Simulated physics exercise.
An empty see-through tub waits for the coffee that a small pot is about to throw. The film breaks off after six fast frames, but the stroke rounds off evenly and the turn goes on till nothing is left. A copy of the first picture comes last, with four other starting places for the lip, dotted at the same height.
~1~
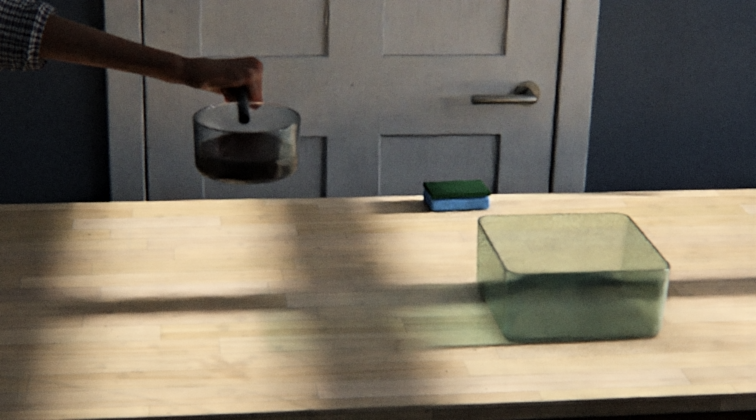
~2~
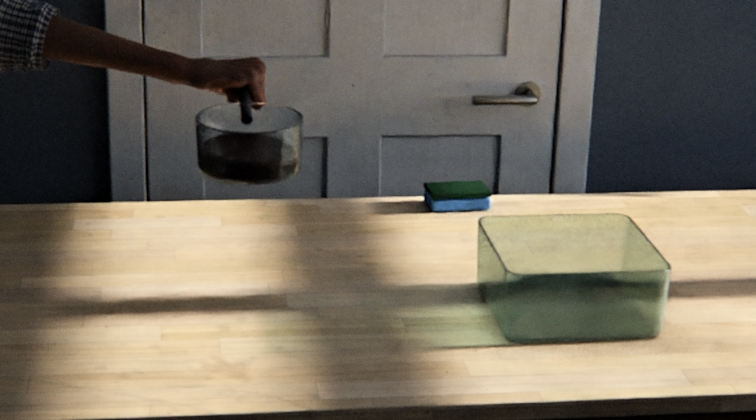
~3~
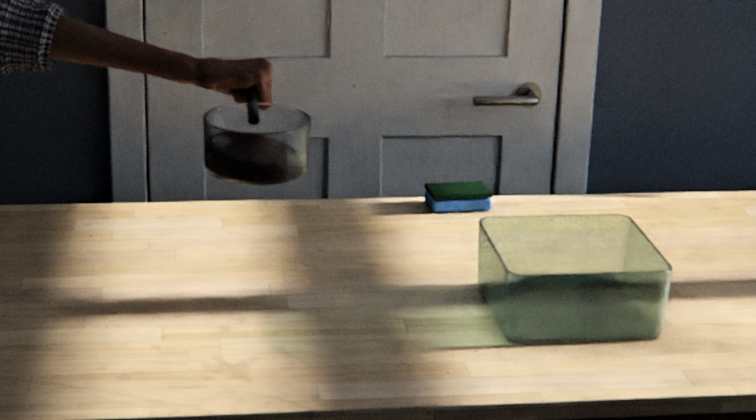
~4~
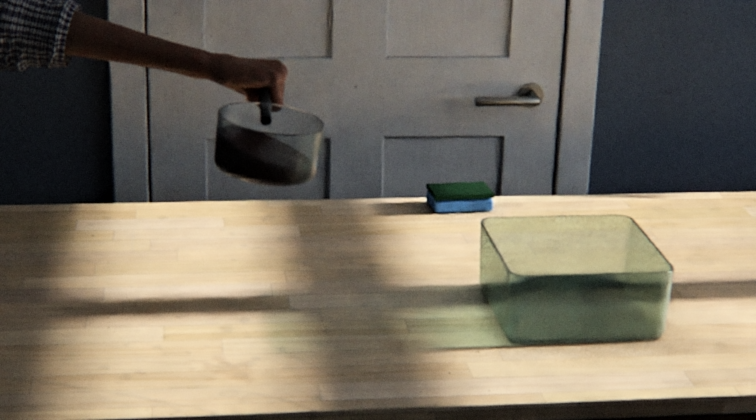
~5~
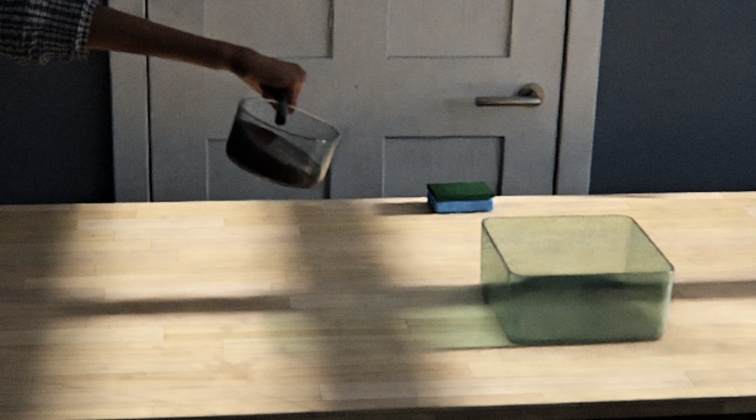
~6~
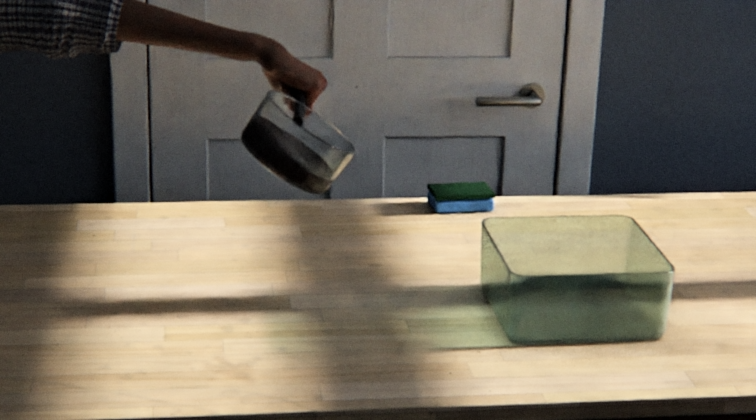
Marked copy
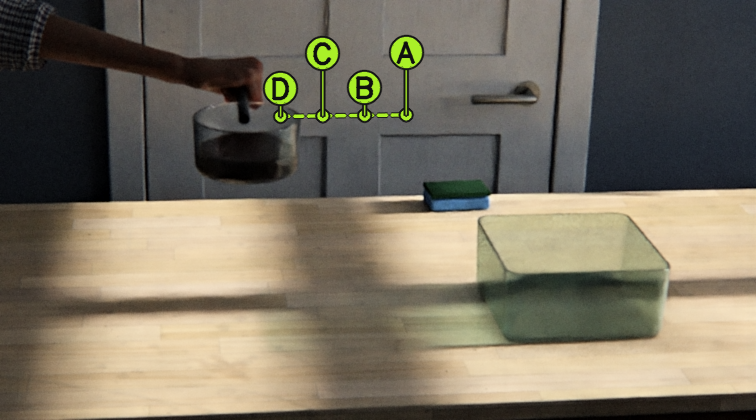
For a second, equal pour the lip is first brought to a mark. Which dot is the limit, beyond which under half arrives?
That is spot C.
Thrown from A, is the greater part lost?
No, not at all.
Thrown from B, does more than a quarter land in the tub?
Yes.
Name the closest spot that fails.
Here it is spot D.
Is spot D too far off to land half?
Yes, that goes wrong.
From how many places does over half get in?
Three of the four.
On the marked copy, A at (406, 114); B at (364, 115); C at (322, 115); D at (280, 116).
With A, about 88 % lands in the tub, 7 % falls short and 4 % goes beside or beyond.
With B, about 71 % lands in the tub, 6 % falls short and 23 % goes beside or beyond.
With C, about 71 % lands in the tub, 10 % falls short and 20 % goes beside or beyond.
With D, about 11 % lands in the tub, 85 % falls short and 4 % goes beside or beyond.
